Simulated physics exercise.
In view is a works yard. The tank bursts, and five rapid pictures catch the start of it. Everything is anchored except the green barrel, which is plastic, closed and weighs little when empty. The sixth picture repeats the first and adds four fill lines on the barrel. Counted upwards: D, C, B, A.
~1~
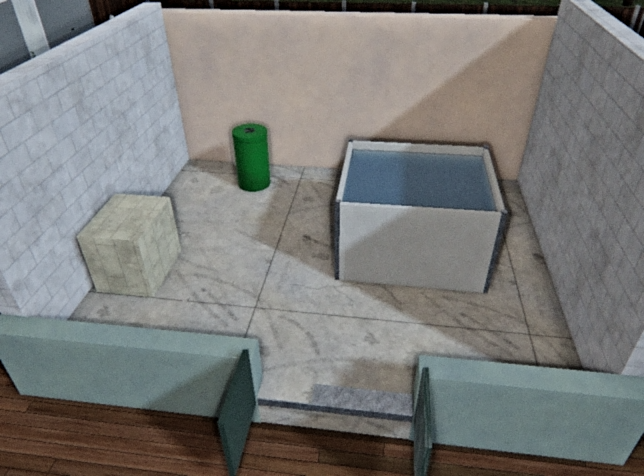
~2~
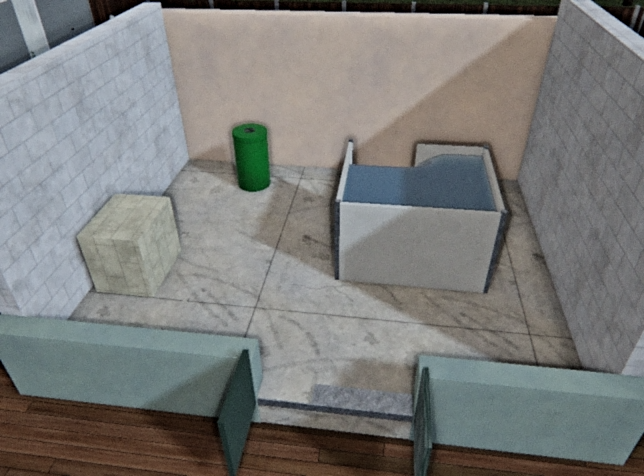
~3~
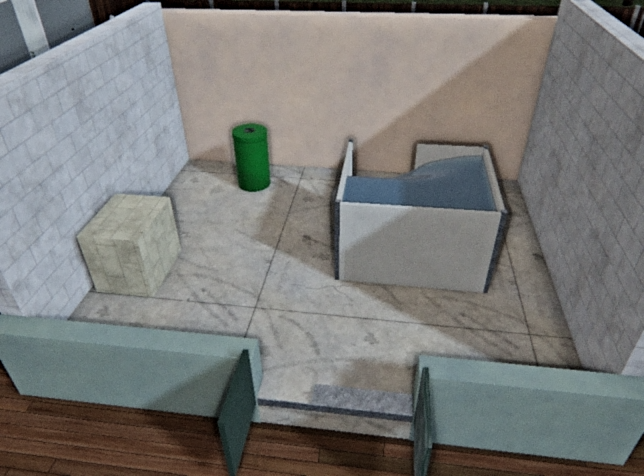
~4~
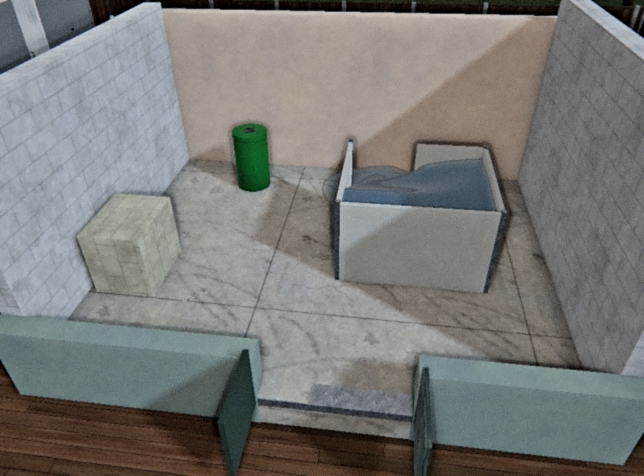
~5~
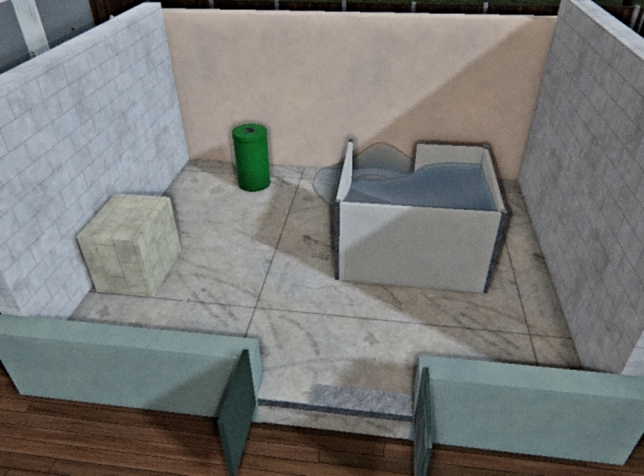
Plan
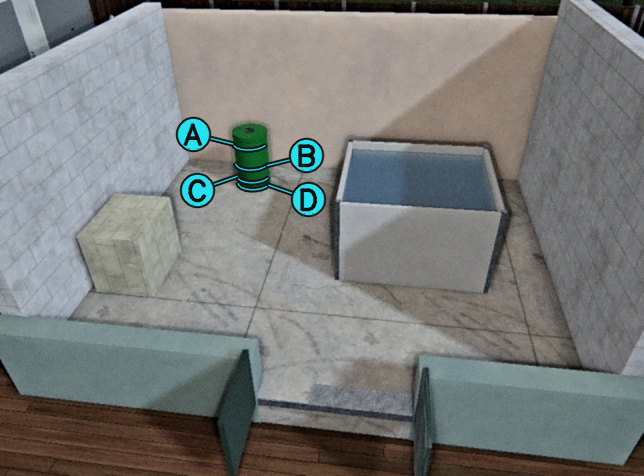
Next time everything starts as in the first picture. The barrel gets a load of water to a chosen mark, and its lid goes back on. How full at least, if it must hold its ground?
Choose A.
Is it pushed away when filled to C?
Yes.
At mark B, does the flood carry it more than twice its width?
No, it does not.
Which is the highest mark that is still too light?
The answer is B.
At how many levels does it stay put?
One.
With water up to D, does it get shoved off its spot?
Yes, that goes wrong.
On the marked copy, A at (246, 150); B at (248, 170); C at (249, 182); D at (250, 189); from the bottom up D, C, B, A.
Choosing A, it does not move.
Choosing B, it is pushed about its own width away.
Choosing C, it is pushed about 3 times its own width away.
Choosing D, it is pushed about 4 times its own width away.
